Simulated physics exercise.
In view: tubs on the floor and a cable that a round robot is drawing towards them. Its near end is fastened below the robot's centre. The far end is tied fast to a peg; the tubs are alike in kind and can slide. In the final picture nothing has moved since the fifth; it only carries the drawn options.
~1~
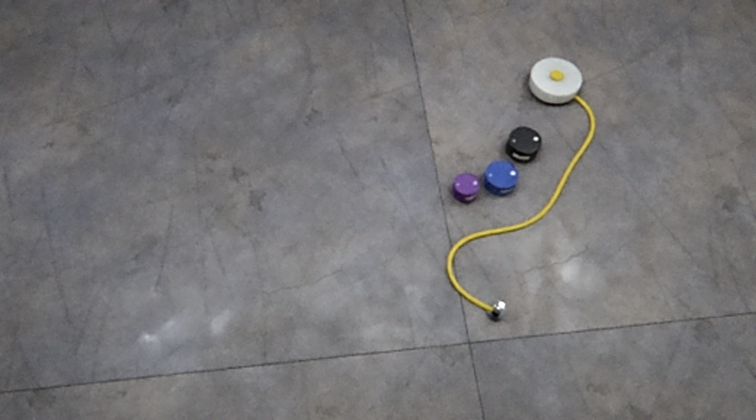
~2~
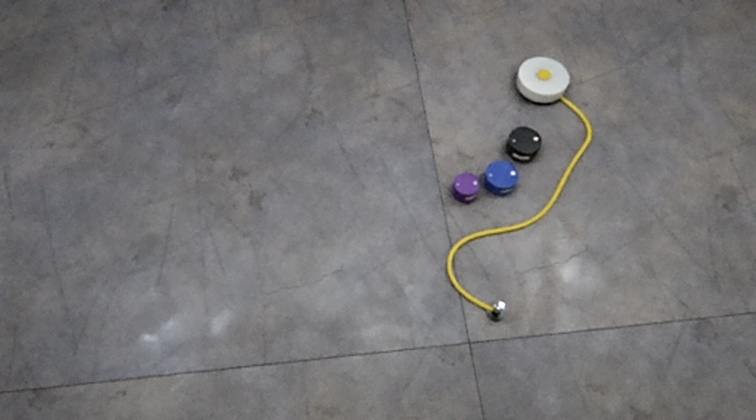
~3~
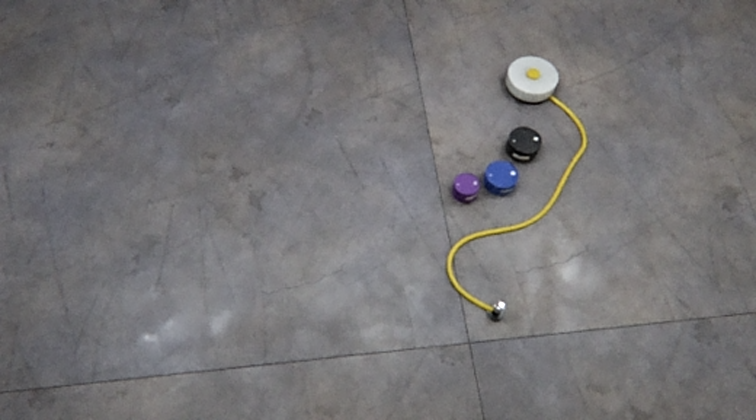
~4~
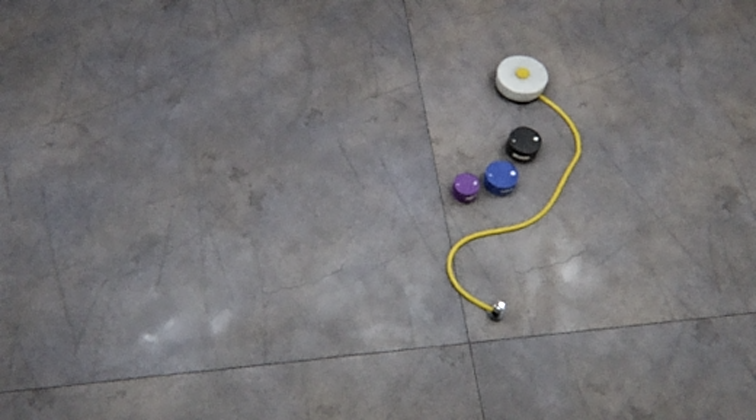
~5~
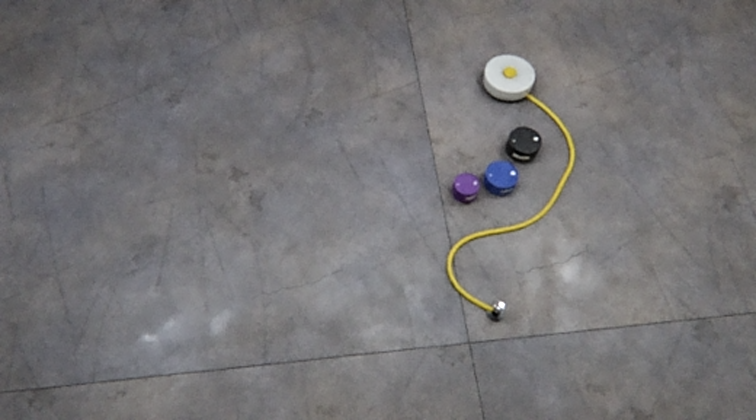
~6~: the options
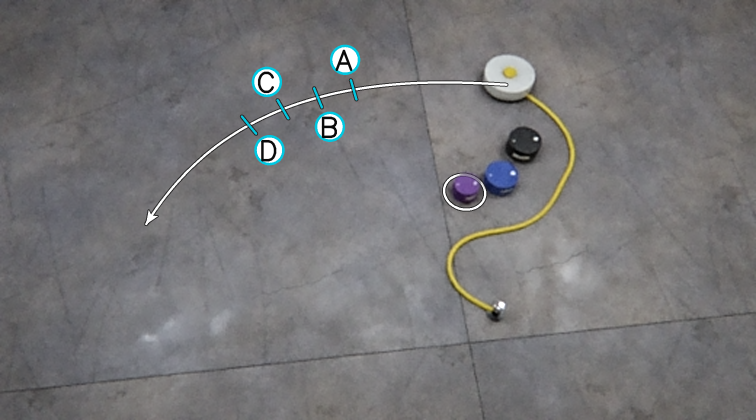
In the video, a round white robot with a yellow centre slides steadily left across a grey floor, drawing along one end of a curved yellow cable, while the peg at its other end and the purple, blue and black tubs stay still.
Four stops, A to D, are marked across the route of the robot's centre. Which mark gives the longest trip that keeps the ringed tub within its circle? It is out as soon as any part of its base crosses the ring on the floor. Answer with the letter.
No farther than B.
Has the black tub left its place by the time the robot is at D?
Yes.
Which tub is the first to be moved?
Black.
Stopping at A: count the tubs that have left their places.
By then, one.
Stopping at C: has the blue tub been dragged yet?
By then, yes.
On the copy, A at (354, 90); B at (318, 98); C at (283, 109); D at (249, 125); the ring at (465, 192); the route from (506, 85) via (306, 101) to (146, 224).
On B. First, robot (441, 76); purple tub (466, 188).
Then, robot (374, 81); purple tub (466, 188); black tub (518, 146).
Finally, robot (317, 92); purple tub (466, 188); black tub (475, 158); the purple tub is still in its ring.
By contrast, A is safe but short; C drags the ringed tub to (452, 193); D drags the ringed tub to (433, 201).
